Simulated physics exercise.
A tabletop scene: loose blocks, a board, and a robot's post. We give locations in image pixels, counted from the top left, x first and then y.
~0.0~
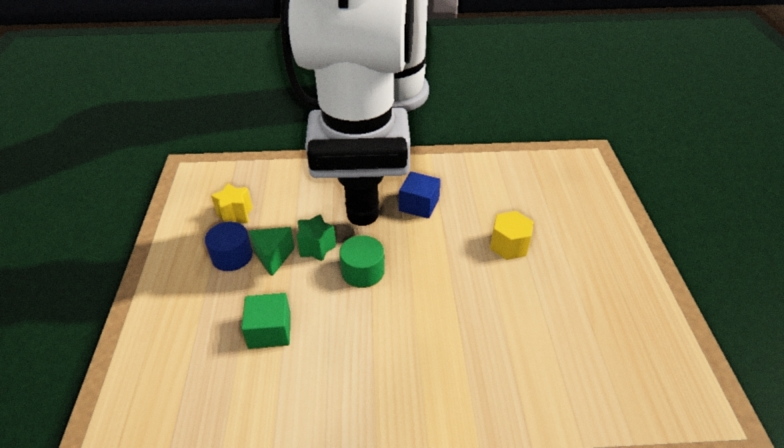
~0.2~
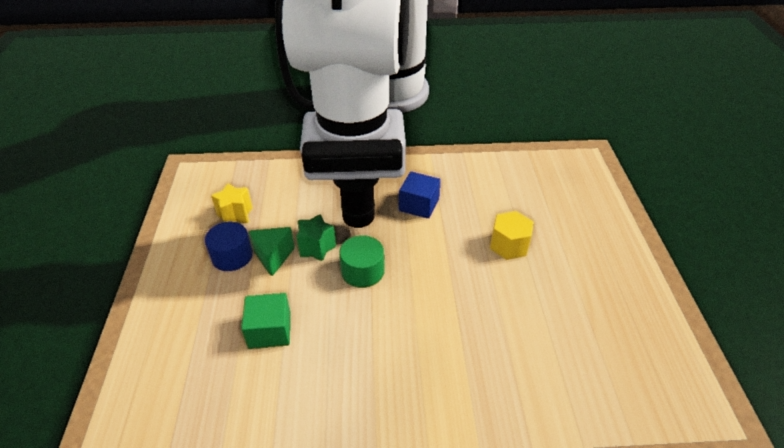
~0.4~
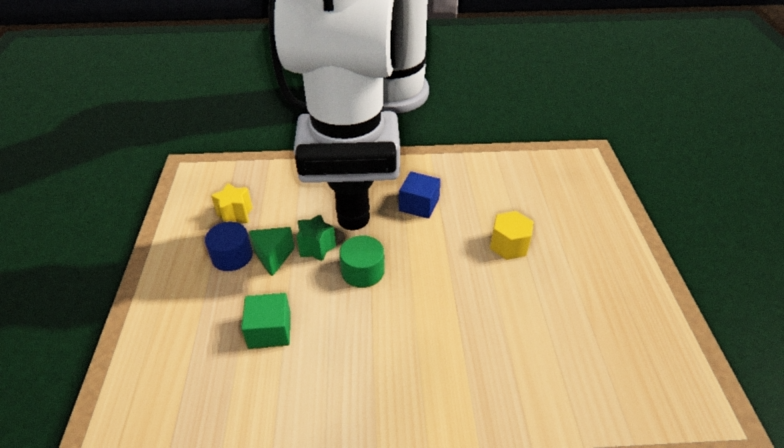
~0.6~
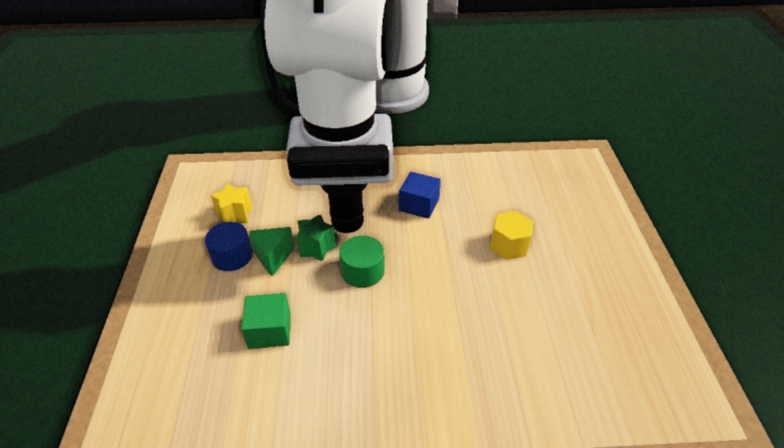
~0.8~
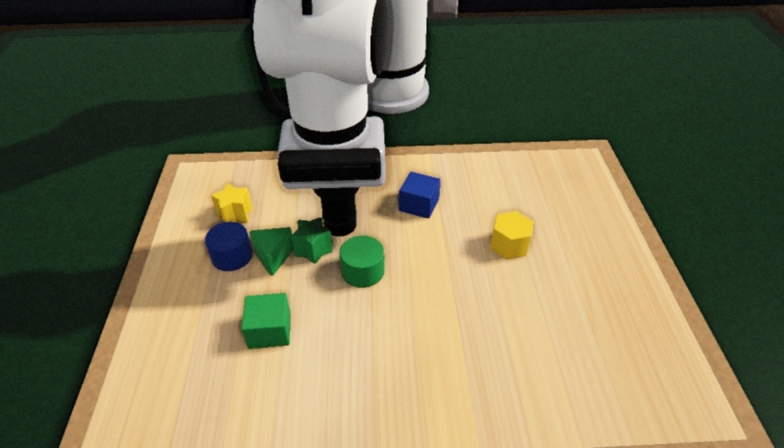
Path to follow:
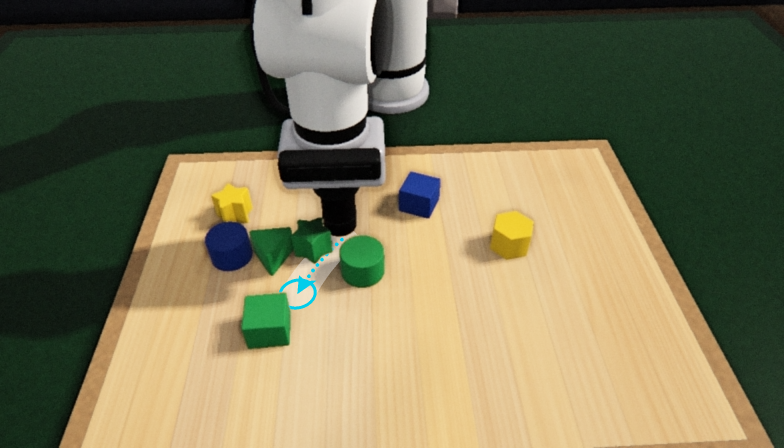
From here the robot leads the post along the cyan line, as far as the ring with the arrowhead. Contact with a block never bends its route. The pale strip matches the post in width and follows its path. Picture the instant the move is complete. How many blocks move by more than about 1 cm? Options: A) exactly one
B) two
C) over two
I'll go with C - over two.
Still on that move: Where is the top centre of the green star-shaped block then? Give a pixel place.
Put as a pixel place, it's (268, 255).
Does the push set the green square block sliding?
My answer is no.
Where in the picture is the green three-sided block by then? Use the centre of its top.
By then it is at (247, 240).
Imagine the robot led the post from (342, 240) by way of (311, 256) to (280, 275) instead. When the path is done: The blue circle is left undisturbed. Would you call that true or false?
The statement is false.
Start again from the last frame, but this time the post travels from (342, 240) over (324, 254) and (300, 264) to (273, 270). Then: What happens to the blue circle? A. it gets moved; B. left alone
Letter A.
The line goes from (342, 240) via (326, 256) and (311, 274), ending at (298, 294).
On the path given first. Halfway along, post (316, 251); blue circle (213, 235); green three-sided block (249, 240), turned 20° clockwise; green star-shaped block (279, 247), turned 30° clockwise.
At the end, post (295, 280); blue circle (212, 235); green square block unmoved; green three-sided block (247, 240), turned 30° clockwise; green star-shaped block (268, 255), turned 50° clockwise; green circle unmoved.
